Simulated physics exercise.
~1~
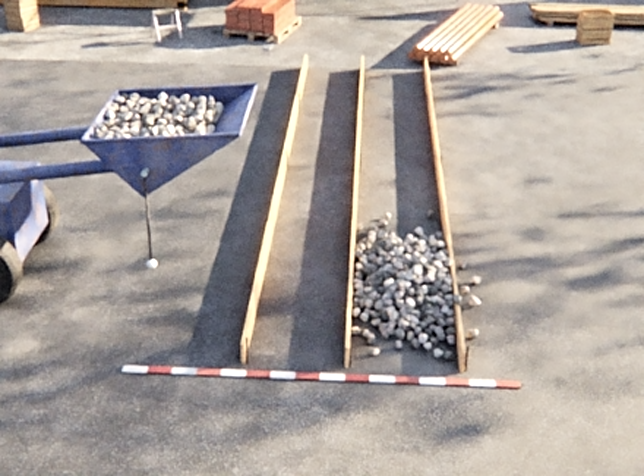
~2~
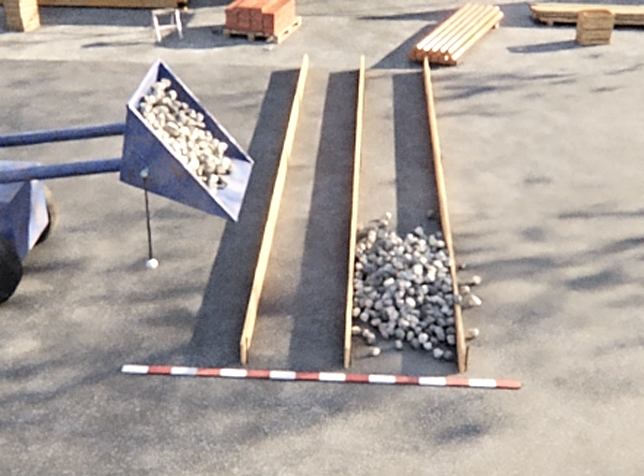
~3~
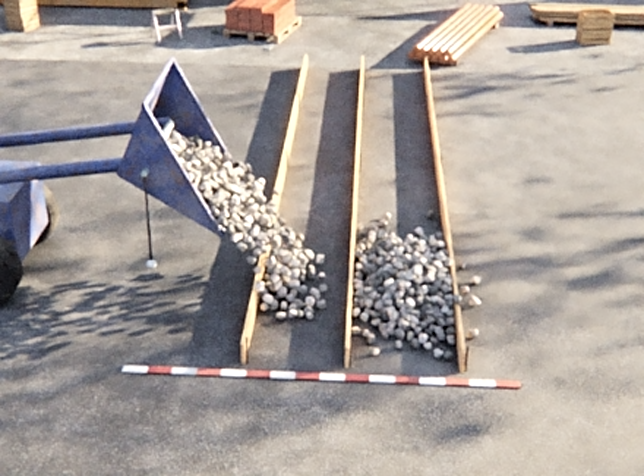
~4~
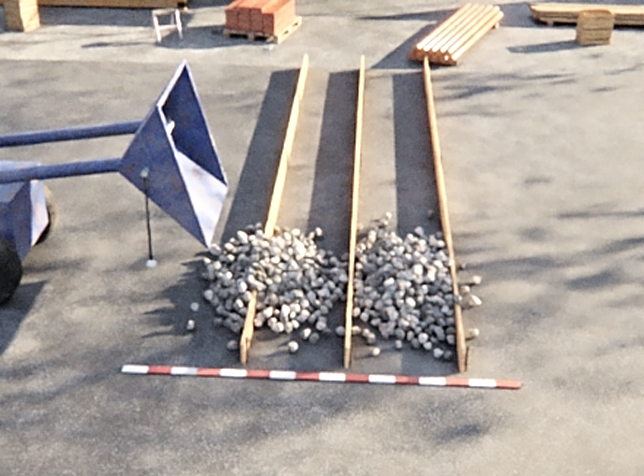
A blue loader bucket tips and spills grey stones over and beside the left plank.
